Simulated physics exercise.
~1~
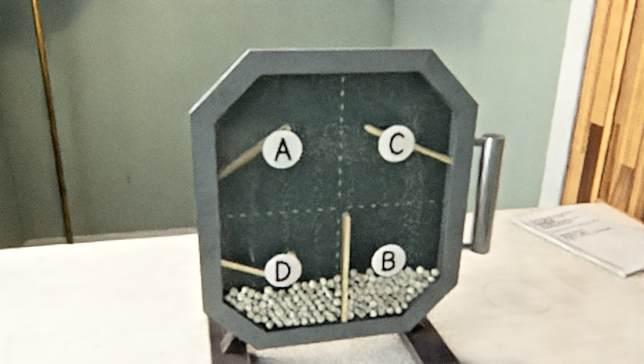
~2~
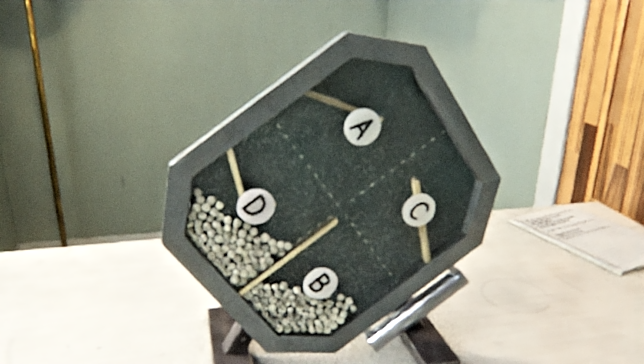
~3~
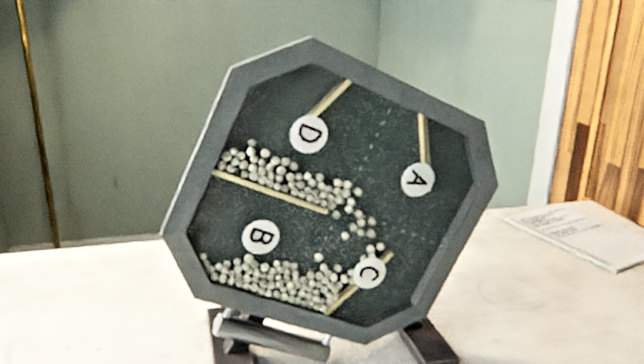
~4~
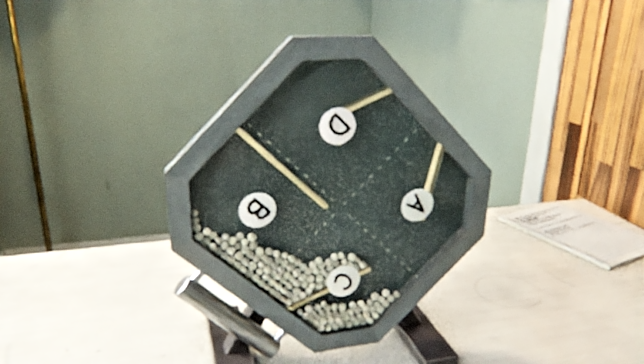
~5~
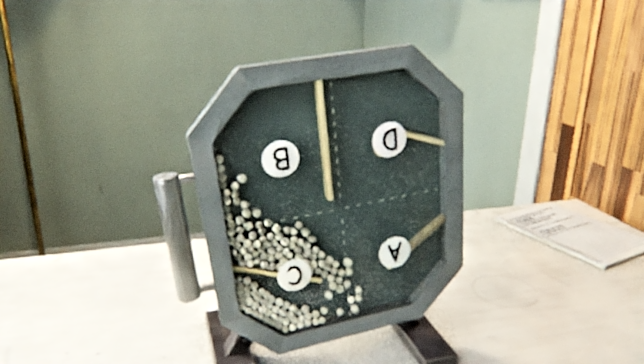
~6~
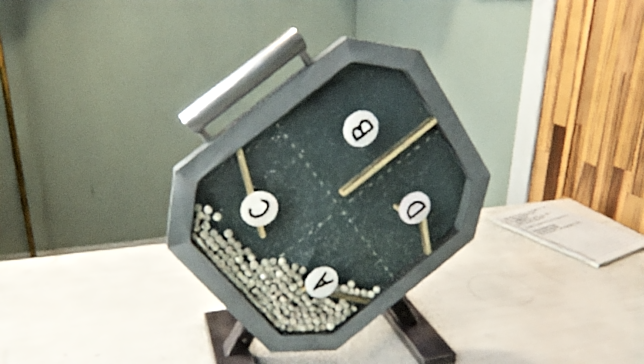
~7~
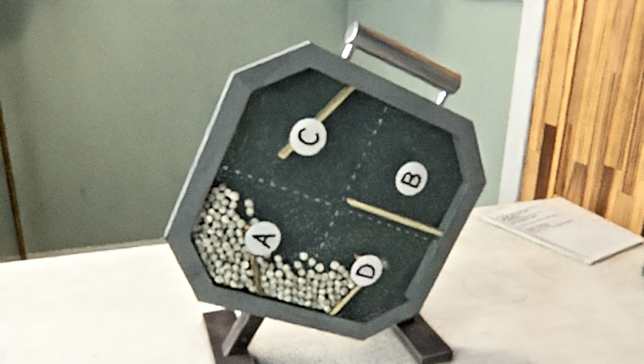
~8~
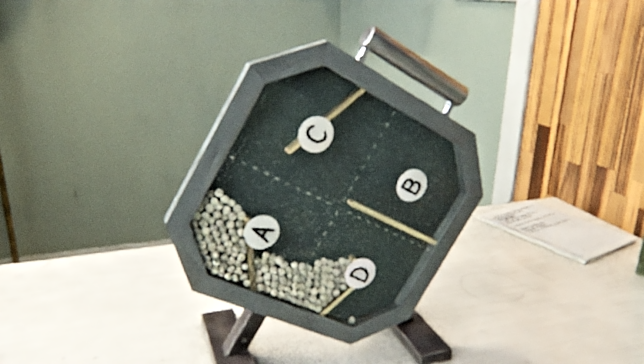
On a white tabletop against a green wall, an octagonal grey case with a clear front turns clockwise in stages, its small pale balls spilling past thin ledges from the divided bottom through quarters B and C, until it rests tilted with the balls heaped around A and D.
